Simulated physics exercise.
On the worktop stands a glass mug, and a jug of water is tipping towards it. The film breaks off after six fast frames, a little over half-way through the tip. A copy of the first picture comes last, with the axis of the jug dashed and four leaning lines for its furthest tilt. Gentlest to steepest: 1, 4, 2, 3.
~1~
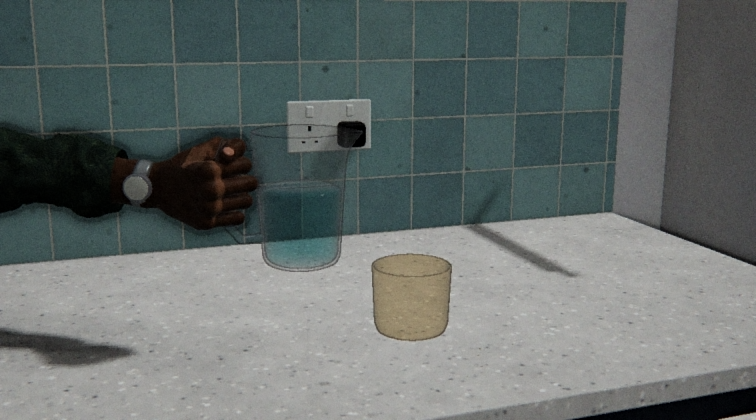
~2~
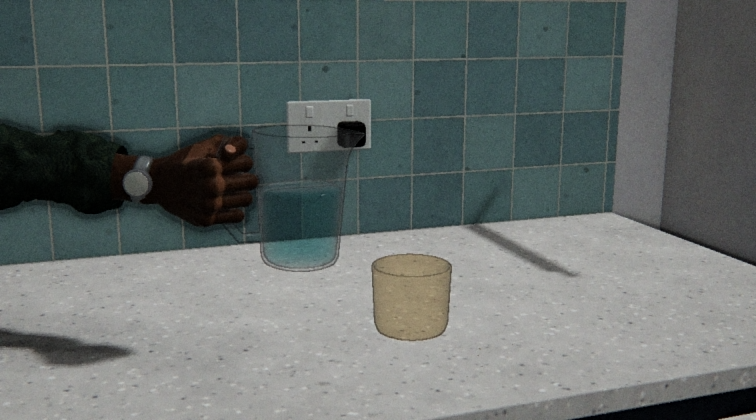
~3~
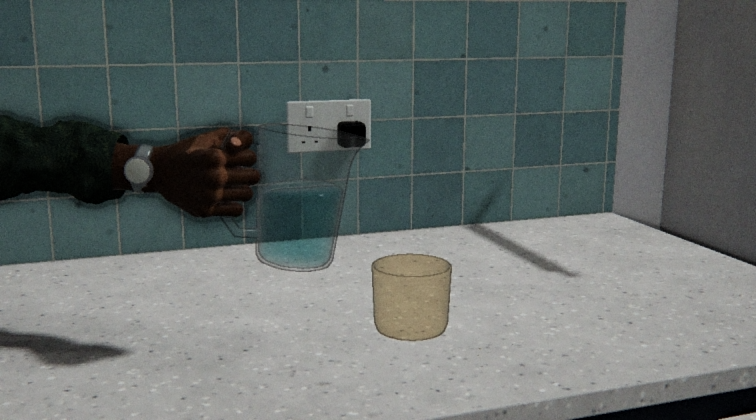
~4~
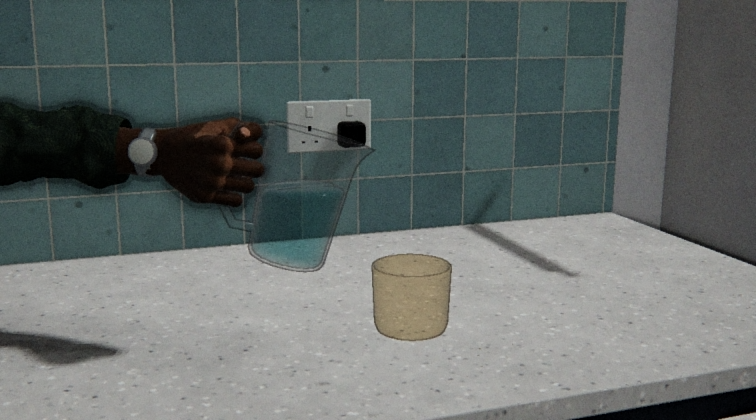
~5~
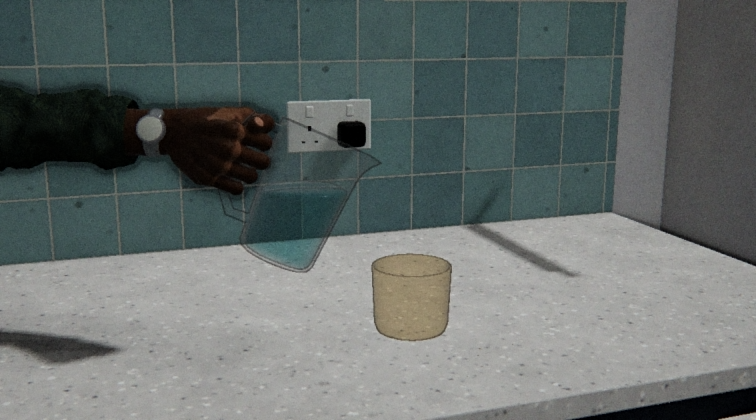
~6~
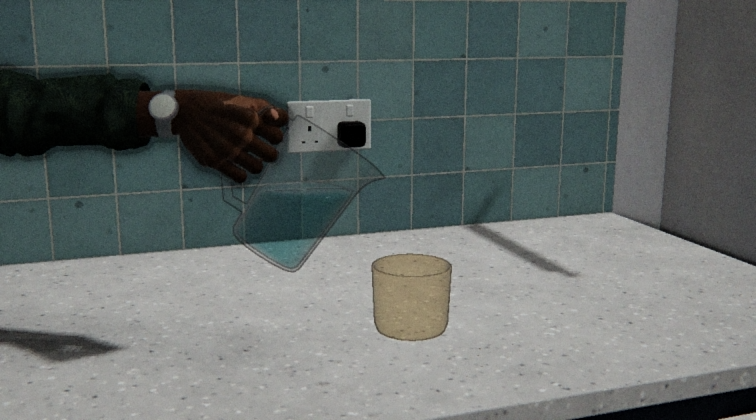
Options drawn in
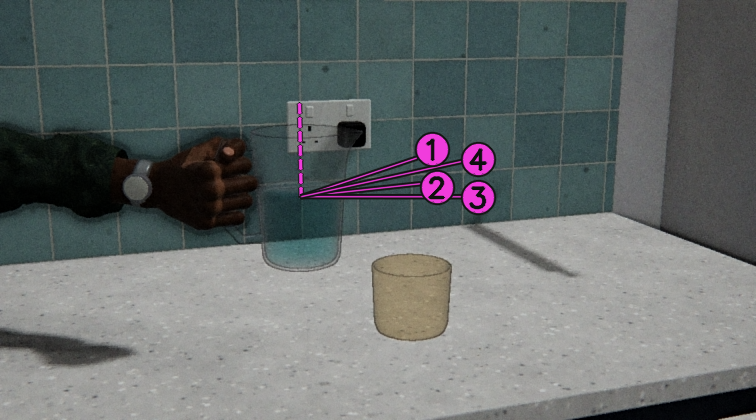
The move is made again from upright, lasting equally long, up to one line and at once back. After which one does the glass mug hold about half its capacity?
Tilt 1.
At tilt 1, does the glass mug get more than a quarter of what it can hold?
Yes, clearly.
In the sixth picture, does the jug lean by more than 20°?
Yes.
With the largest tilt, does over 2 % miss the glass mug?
Yes, it does.
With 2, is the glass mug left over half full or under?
Over half.
In magenta, 1 at (416, 158); 2 at (420, 183); 3 at (461, 196); 4 at (461, 161).
Choosing 1, the glass mug ends with about 50 % of what it can hold; 3 % of the water is spilt.
Choosing 2, the glass mug ends with about 78 % of what it can hold; 6 % of the water is spilt.
Choosing 3, the glass mug ends with about 85 % of what it can hold; 10 % of the water is spilt.
Choosing 4, the glass mug ends with about 60 % of what it can hold; 8 % of the water is spilt.
